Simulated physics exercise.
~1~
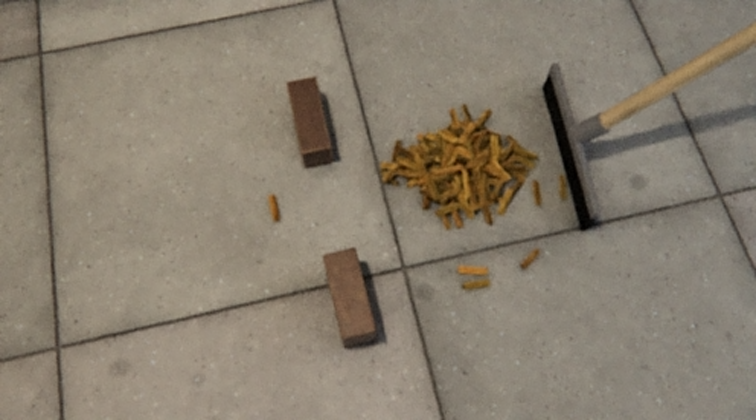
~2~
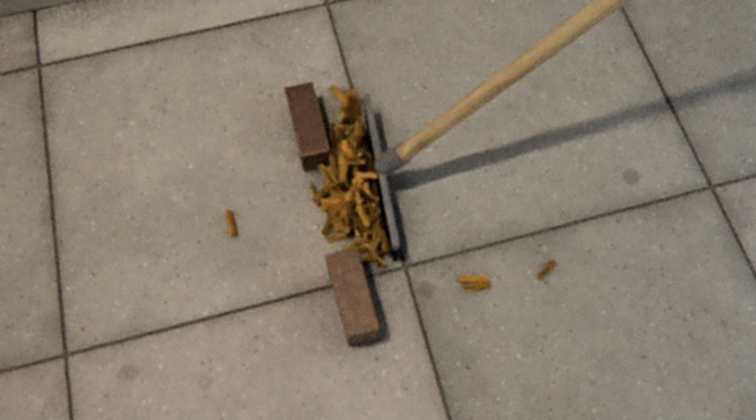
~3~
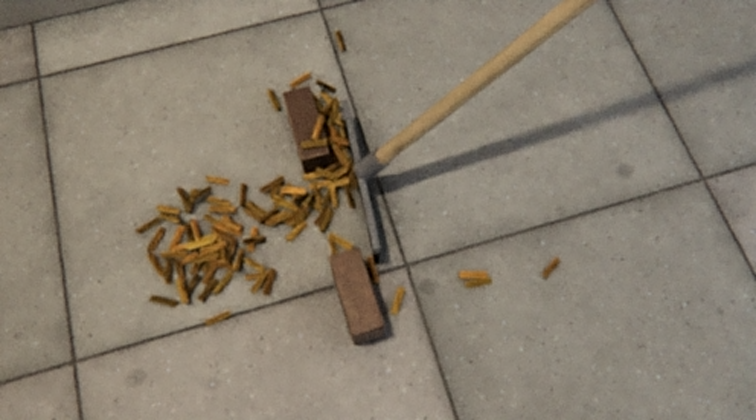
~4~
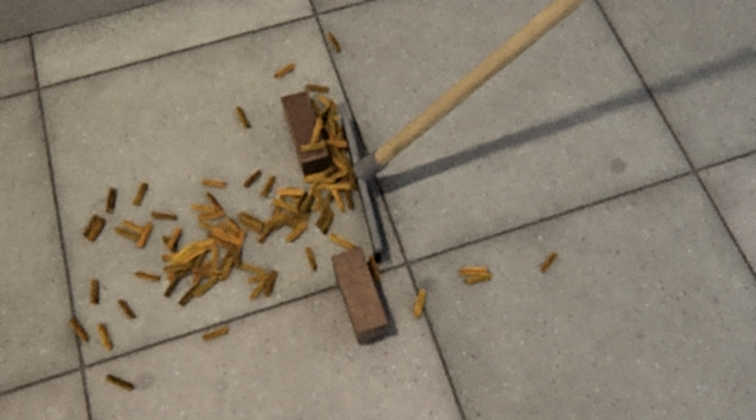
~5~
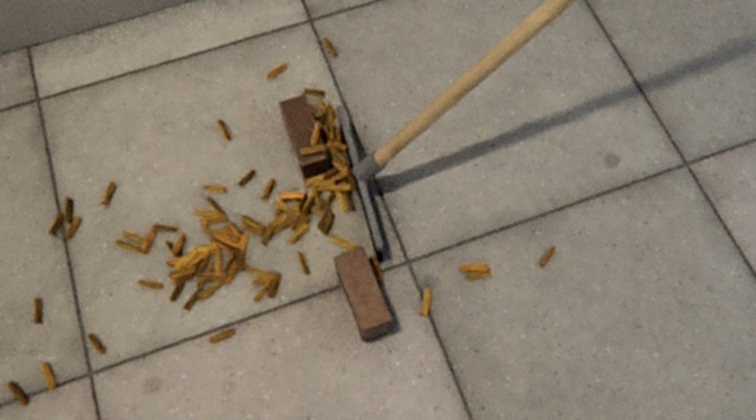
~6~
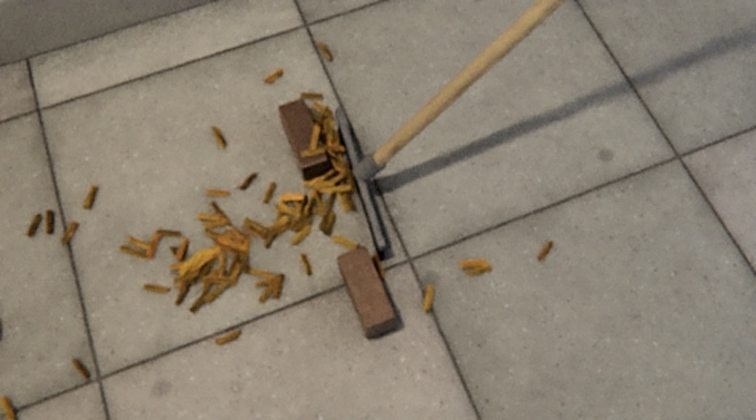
On a grey tiled floor, a squeegee with a wooden handle pushed a heap of dry pasta left against two brown blocks, and much of it burst through the gap and scattered beyond, while the rest stayed bunched between the blade and blocks.
